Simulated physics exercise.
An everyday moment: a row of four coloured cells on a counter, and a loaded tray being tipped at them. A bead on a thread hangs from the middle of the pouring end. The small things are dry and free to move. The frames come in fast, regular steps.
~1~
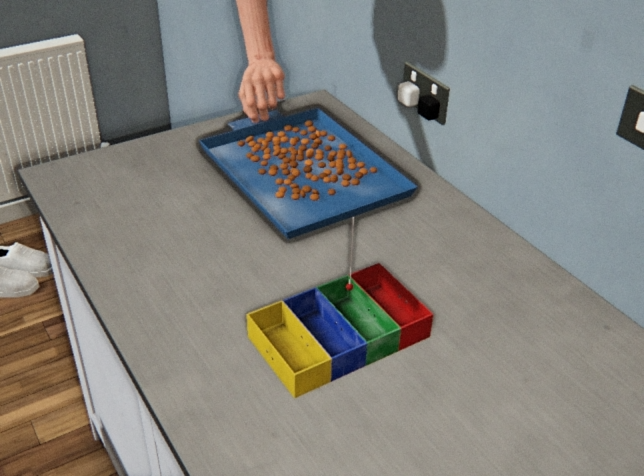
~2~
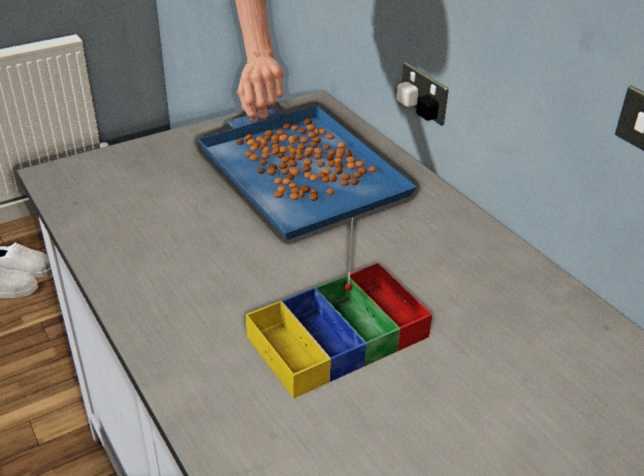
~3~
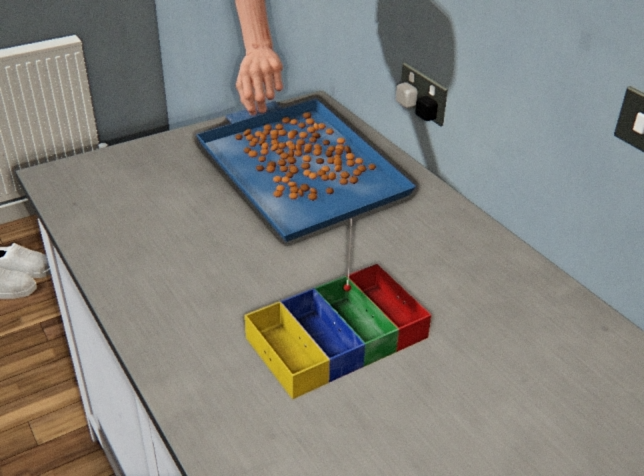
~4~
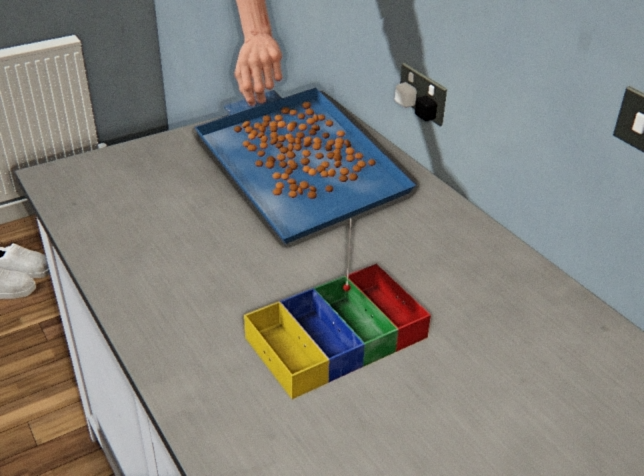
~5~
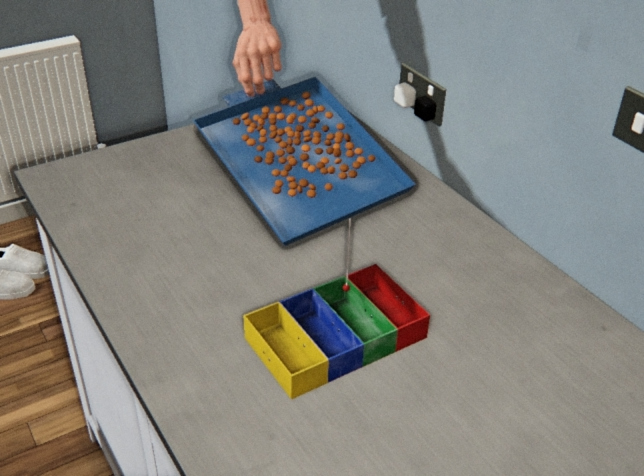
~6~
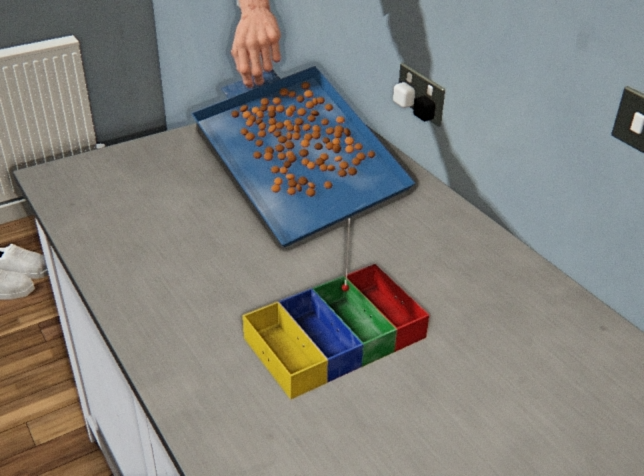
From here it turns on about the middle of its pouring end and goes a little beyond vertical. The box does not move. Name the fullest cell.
Most goes to the yellow cell.
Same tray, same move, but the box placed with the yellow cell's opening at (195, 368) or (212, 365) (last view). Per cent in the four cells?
In turn 90 and 100 in a hundred.
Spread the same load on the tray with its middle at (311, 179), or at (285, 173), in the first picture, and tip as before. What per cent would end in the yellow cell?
In turn 60 and 60 in a hundred.
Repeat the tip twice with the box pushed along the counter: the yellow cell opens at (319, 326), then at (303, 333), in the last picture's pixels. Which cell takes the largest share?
At the first place the cell in yellow, at the second the yellow cell.
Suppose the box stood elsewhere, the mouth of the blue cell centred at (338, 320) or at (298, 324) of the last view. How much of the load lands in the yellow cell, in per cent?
About 60 and 20 per cent.
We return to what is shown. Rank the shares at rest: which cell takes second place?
The runner-up: The cell in blue.
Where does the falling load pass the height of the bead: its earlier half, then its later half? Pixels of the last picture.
Around (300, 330) and then (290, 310).
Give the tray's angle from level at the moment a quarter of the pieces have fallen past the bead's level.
At some 70 degrees.
Soon, tray tipped steeply; most on the tray; a small part falling or outside the box.
A while on, tray tipped right over; a small part on the tray; about half in the yellow cell; about a quarter in the blue cell; a stray few in the green cell; a small part falling or outside the box.
Towards the end, tray tipped past a quarter turn; about half in the yellow cell; about a third in the blue cell; a stray few in the green cell; a small part falling or outside the box.
Finally, tray tipped past a quarter turn; about half in the yellow cell; about a third in the blue cell; a stray few in the green cell; none in the red cell; a small part outside the box.
